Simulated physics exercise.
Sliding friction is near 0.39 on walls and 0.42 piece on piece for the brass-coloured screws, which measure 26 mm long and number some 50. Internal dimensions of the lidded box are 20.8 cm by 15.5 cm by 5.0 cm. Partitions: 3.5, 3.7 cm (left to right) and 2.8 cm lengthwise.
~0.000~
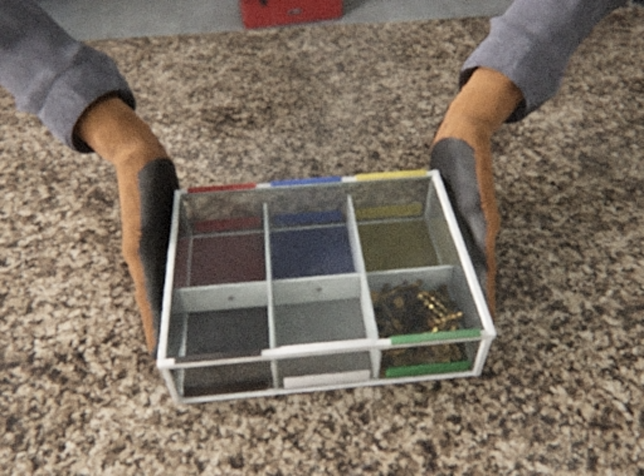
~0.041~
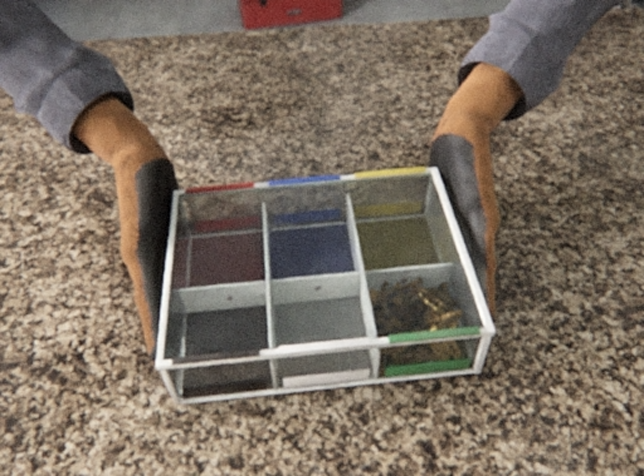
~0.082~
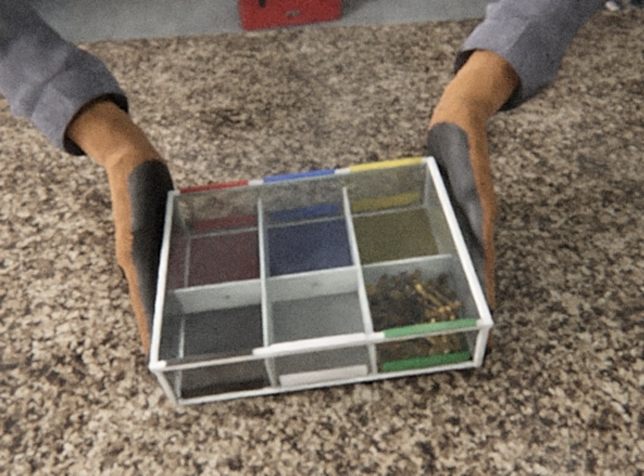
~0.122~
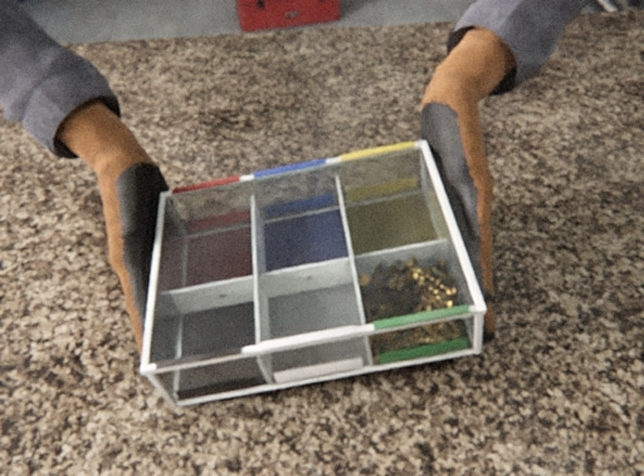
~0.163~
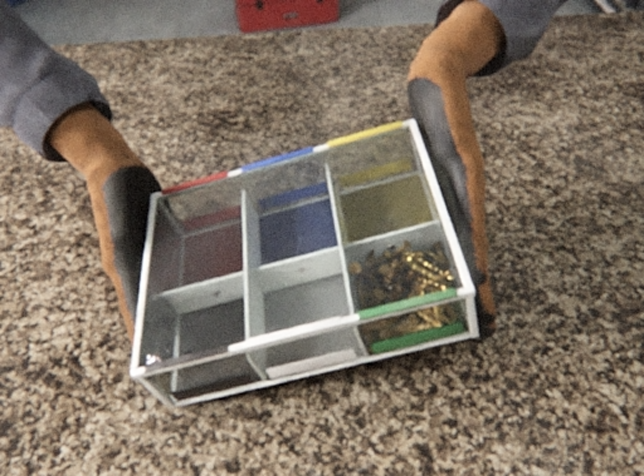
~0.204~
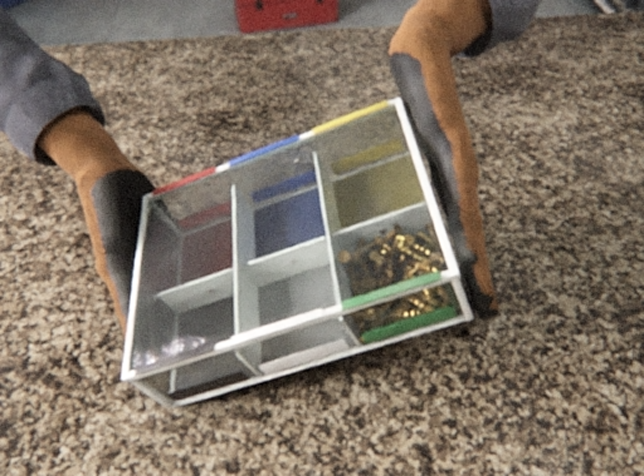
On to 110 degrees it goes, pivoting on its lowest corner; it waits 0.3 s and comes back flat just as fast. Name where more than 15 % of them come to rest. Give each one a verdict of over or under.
Red - under; blue - under; green - over; yellow - under; white - under; black - under.
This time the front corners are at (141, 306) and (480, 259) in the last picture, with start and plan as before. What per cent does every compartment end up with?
By the end red holds 5%, blue holds 20%, green holds 10%, yellow holds 60%, white holds 0% and black holds 0%.
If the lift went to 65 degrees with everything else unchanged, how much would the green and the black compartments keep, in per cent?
Green: 100, black: 0 (per cent).
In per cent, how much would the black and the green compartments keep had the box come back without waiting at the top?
That would leave black with 5 percent and green with 85 percent.
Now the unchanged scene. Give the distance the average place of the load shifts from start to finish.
Roughly 3.0 cm.
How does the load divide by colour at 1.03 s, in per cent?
Red 0 %, blue 0 %, green 90 %, yellow 0 %, white 0 %, black 5 %.
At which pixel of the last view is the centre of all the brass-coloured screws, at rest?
Approximately (387, 339) in the last picture.
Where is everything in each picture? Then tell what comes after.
The first picture shows box tilt 0 degrees, front corners at (165, 362) and (487, 332); green 100 %.
The second picture shows box tilt 1 degrees, front corners at (163, 362) and (487, 329).
The third picture shows box tilt 4 degrees, front corners at (158, 364) and (484, 321), lowest corner left front.
The fourth picture shows box tilt 9 degrees, front corners at (149, 367) and (477, 307), lowest corner left front.
The fifth picture shows box tilt 15 degrees, front corners at (139, 371) and (466, 290), lowest corner left front.
The sixth picture shows box tilt 21 degrees, front corners at (130, 374) and (451, 272), lowest corner left front; green 100 %. Its pace works out near 145 degrees a second.
After 1.03 s, tilt 110 degrees; green 90 %, black 5 %.
After 1.58 s, tilt 58 degrees; green 90 %, black 5 %.
Then, at 2.18 s, tilt 0 degrees; green 85 %, white 5 %, black 5 %.
In the end, at 2.6 s, red 0 %, blue 0 %, green 85 %, yellow 0 %, white 5 %, black 5 %.
